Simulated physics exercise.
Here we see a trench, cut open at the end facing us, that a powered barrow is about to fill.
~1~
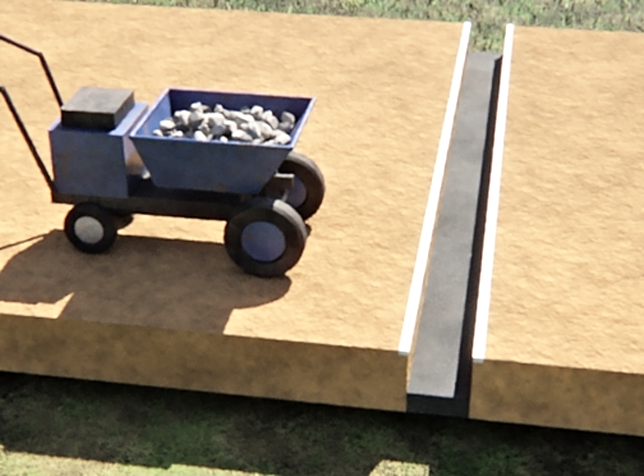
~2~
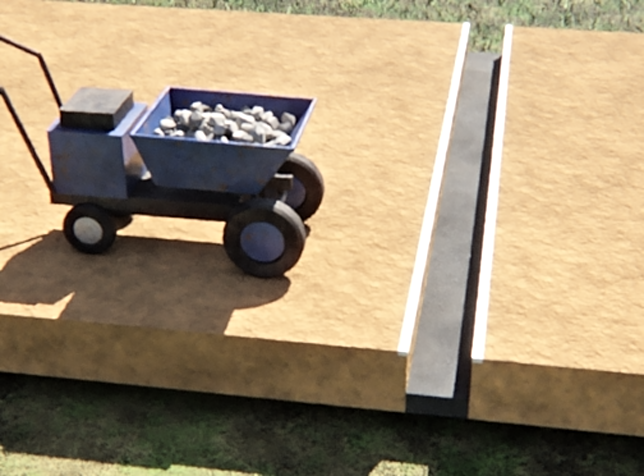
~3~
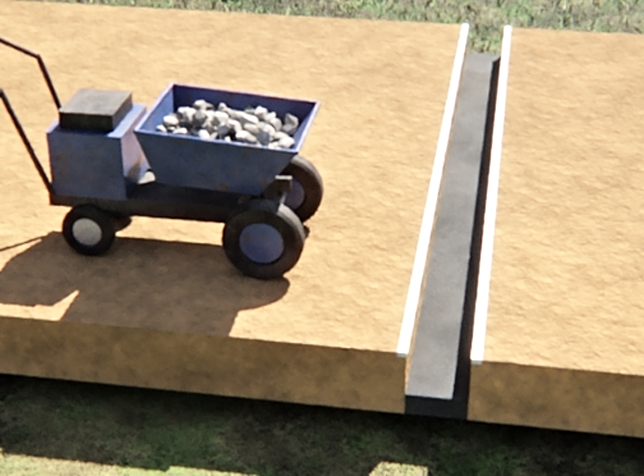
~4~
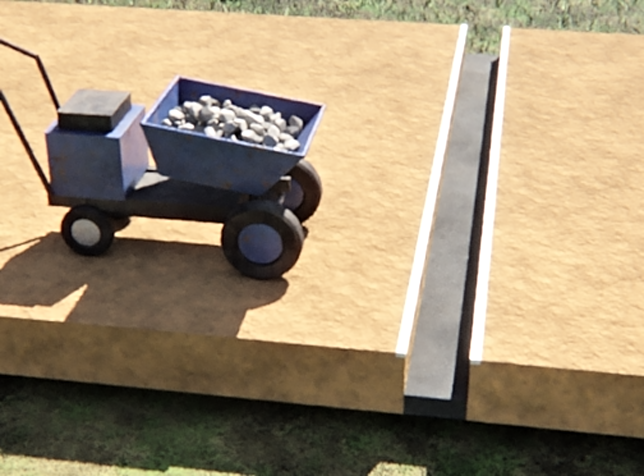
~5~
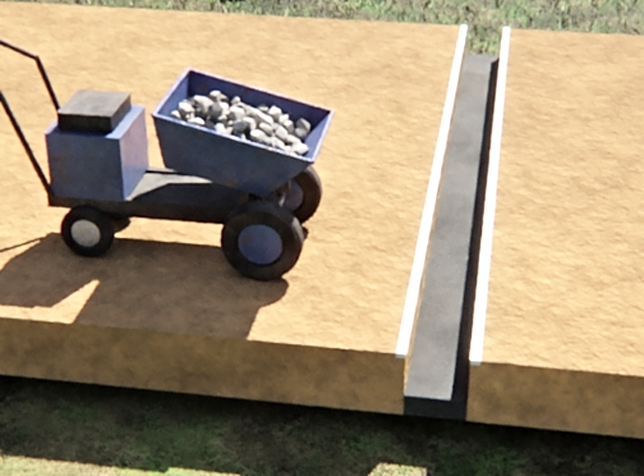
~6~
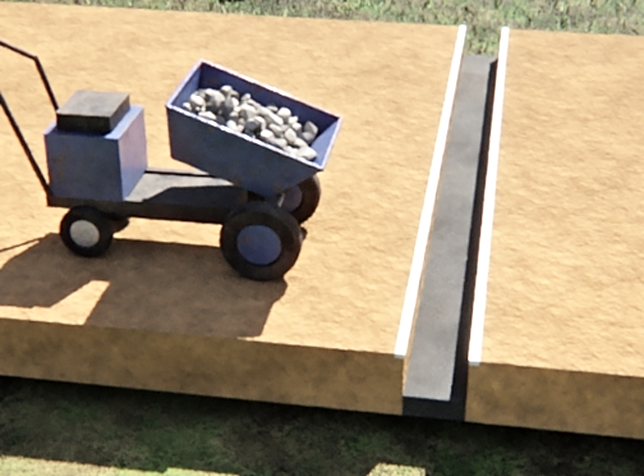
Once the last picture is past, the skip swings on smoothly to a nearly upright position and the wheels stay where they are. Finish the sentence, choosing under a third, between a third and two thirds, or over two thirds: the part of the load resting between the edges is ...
The part between the edges is between a third and two thirds of the load.
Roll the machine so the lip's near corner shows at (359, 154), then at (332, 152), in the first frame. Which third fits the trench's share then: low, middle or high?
Okay, the first stop comes out as above two thirds and the second as more than two thirds.
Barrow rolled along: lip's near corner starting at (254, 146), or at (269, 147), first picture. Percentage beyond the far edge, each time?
About 0 per cent first, about 0 per cent second.
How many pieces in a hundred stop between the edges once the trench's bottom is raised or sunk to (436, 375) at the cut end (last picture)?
About 40 per cent.
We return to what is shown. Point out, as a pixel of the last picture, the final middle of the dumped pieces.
About (430, 283).
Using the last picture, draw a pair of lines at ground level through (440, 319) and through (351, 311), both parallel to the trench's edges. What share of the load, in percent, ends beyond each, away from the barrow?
Respectively 30 and 80 percent.
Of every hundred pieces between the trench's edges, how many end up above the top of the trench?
Roughly 0 %.
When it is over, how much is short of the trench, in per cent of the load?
About 35 %.
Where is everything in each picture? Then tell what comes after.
In the first frame, lip of the skip at (291, 149), level; top of the load at (229, 127), broken stones; first edge of the trench at (411, 312); far edge at (482, 318), the trench over half as wide as the skip, and about as deep as wide.
In the second frame, lip of the skip at (292, 150), level; top of the load at (226, 132).
In the third frame, lip of the skip at (296, 153), tipped barely; top of the load at (220, 120).
In the fourth frame, lip of the skip at (303, 157), tipped a little; top of the load at (217, 119).
In the fifth frame, lip of the skip at (312, 163), tipped a little; top of the load at (215, 123).
In the sixth frame, lip of the skip at (321, 170), tipped clearly; top of the load at (212, 112); first edge of the trench at (407, 315); far edge at (478, 321).
Soon after the last picture, skip tipped steeply; all in the skip.
A little later, skip tipped right over; most in the skip; about a quarter short of the trench; a small part in or heaped over the trench; a stray few falling.
Later still, skip tipped right over; about a quarter in the skip; about a third short of the trench; about half in or heaped over the trench.
By the end, skip tipped right over; about a quarter in the skip; about a third short of the trench; about half in or heaped over the trench; none beyond it.
